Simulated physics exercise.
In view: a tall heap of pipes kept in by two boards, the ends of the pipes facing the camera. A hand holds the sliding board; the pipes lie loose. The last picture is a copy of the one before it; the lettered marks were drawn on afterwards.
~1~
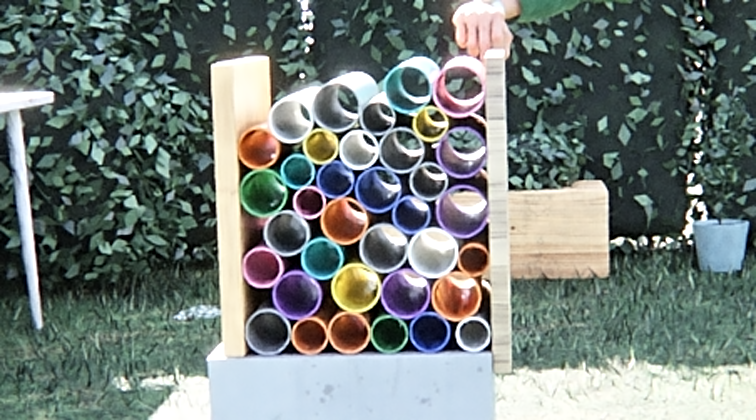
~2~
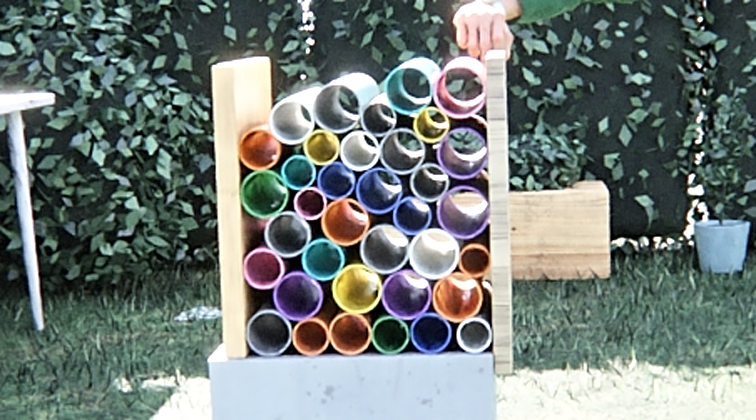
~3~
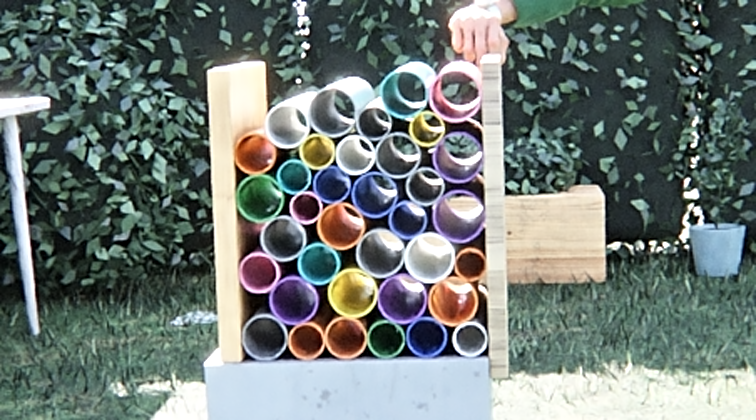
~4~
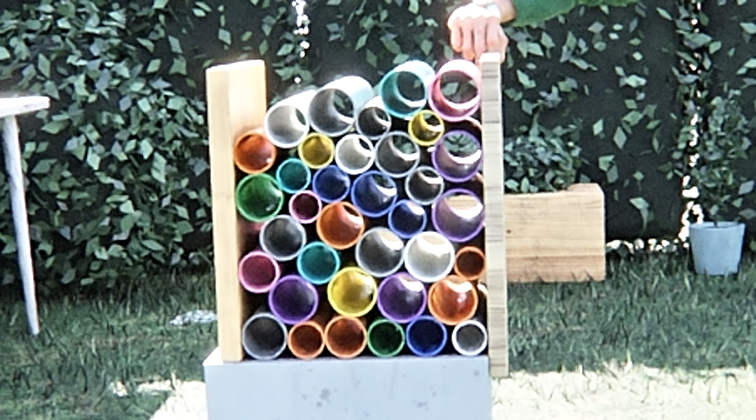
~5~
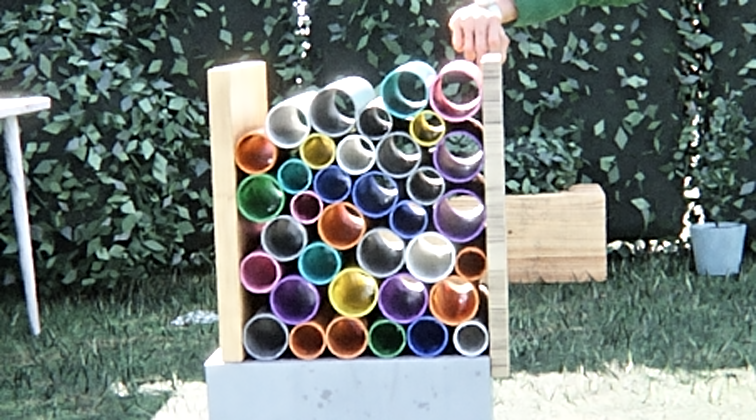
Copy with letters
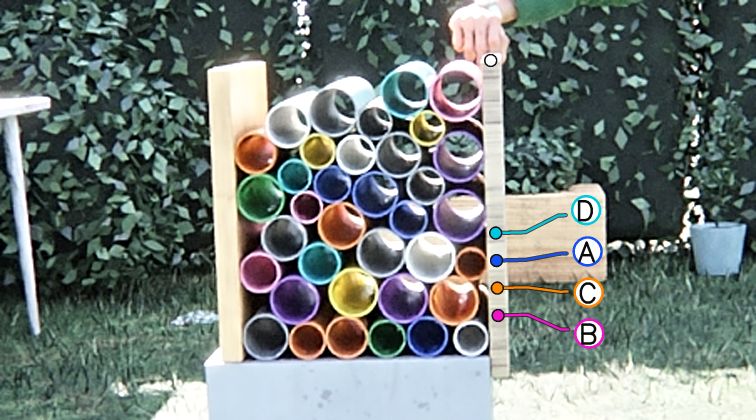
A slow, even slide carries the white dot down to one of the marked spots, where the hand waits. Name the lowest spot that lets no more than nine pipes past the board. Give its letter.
Down to A.
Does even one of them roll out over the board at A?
At A: Yes.
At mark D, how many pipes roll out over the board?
The count is four.
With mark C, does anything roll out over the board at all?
Yes.
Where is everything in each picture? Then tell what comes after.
An orange pipe (258, 148); a white pipe (291, 120); side board (499, 199), in the first picture.
Side board (500, 199); a grey pipe (269, 333), in the second picture.
A white pipe (470, 339); a white pipe (430, 258), in the third picture.
A blue pipe (408, 219); a purple pipe (458, 157), in the fourth picture.
A grey pipe (398, 155); an orange pipe (255, 153); a white pipe (288, 125), in the fifth picture.
On the marked copy, A at (497, 260); B at (498, 316); C at (497, 288); D at (496, 233); the white dot at (491, 60).
Following A. Soon after the start, top of the board (484, 156).
Later, top of the board (487, 258).
In the end, top of the board (487, 260), eight out over the board.
As for the rest, B more than nine out over the board; C more than nine out over the board; D about four out over the board.
